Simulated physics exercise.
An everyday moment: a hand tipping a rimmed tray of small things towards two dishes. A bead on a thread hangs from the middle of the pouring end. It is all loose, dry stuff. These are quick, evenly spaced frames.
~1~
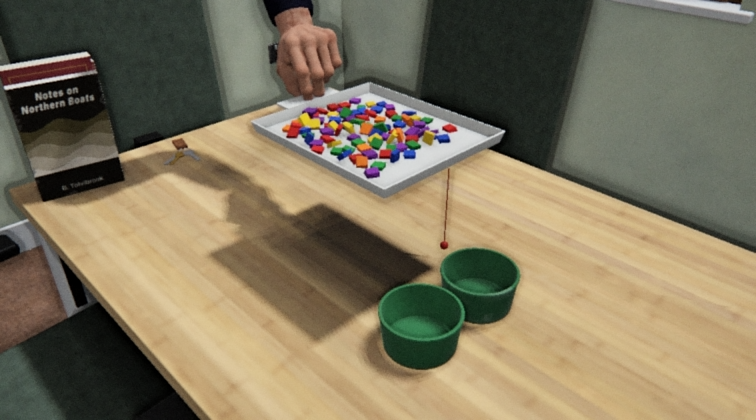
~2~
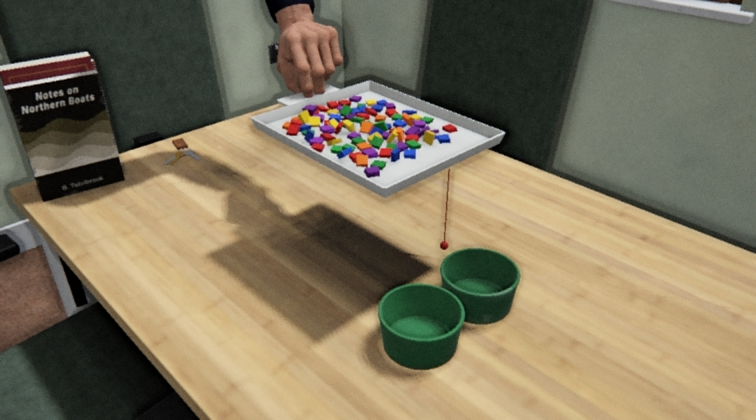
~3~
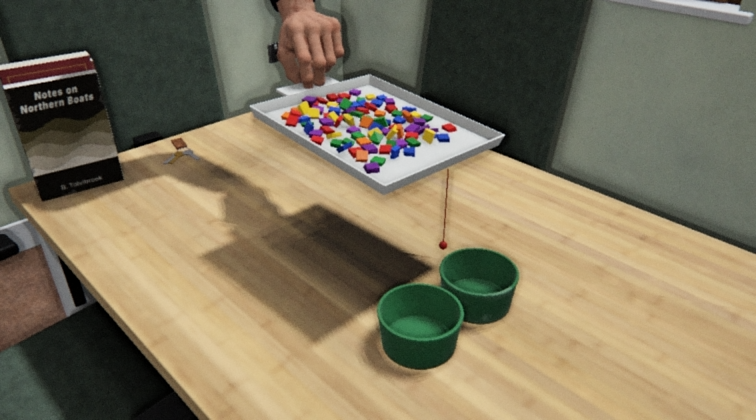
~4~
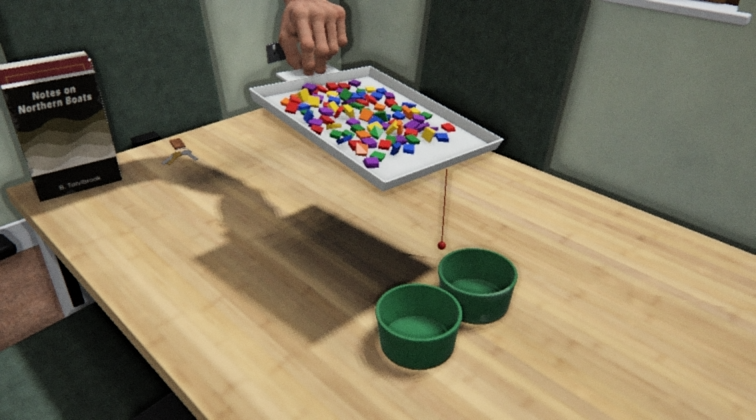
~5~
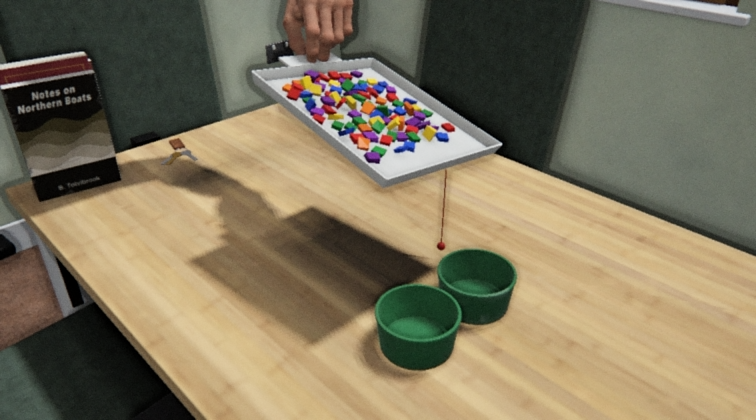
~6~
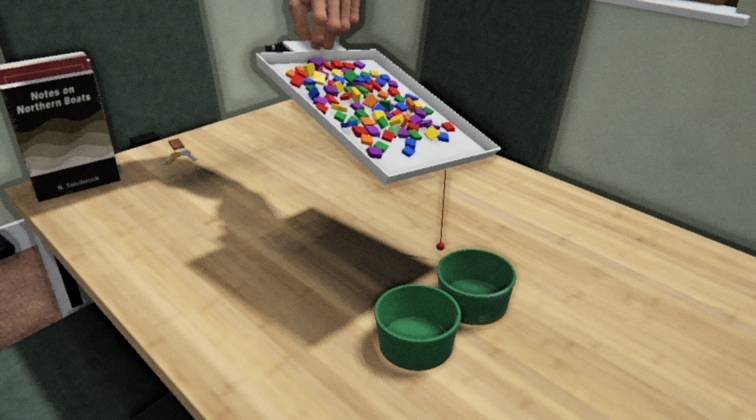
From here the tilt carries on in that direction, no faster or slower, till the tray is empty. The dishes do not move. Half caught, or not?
They take less than half between them.
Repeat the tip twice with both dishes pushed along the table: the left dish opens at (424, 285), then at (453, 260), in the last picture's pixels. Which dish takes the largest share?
The first try: Right. The second: The right-hand dish.
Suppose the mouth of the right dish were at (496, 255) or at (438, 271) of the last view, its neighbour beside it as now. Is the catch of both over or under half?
First below a half, then under half.
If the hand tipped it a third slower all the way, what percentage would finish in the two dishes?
Some 10 per cent.
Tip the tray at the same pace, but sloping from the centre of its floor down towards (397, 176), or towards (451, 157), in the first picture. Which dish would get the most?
The first try: The left dish. The second: Right.
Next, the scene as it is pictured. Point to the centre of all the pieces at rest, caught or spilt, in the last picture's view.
Around (486, 255).
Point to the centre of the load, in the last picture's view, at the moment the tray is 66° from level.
Around (465, 137).
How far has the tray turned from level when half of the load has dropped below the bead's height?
Roughly 95°.
Just after the last frame, tray tipped steeply; almost all on the tray; about a tenth in the air.
A moment on, tray tipped past a quarter turn; about a tenth on the tray; just a few in the right dish; the larger part outside both; roughly a quarter in the air.
Further on, tray tipped past a quarter turn; about a tenth in the right dish; almost all outside both.
When it is over, tray tipped past a quarter turn; not one in the left dish; about a tenth in the right dish; almost all outside both.
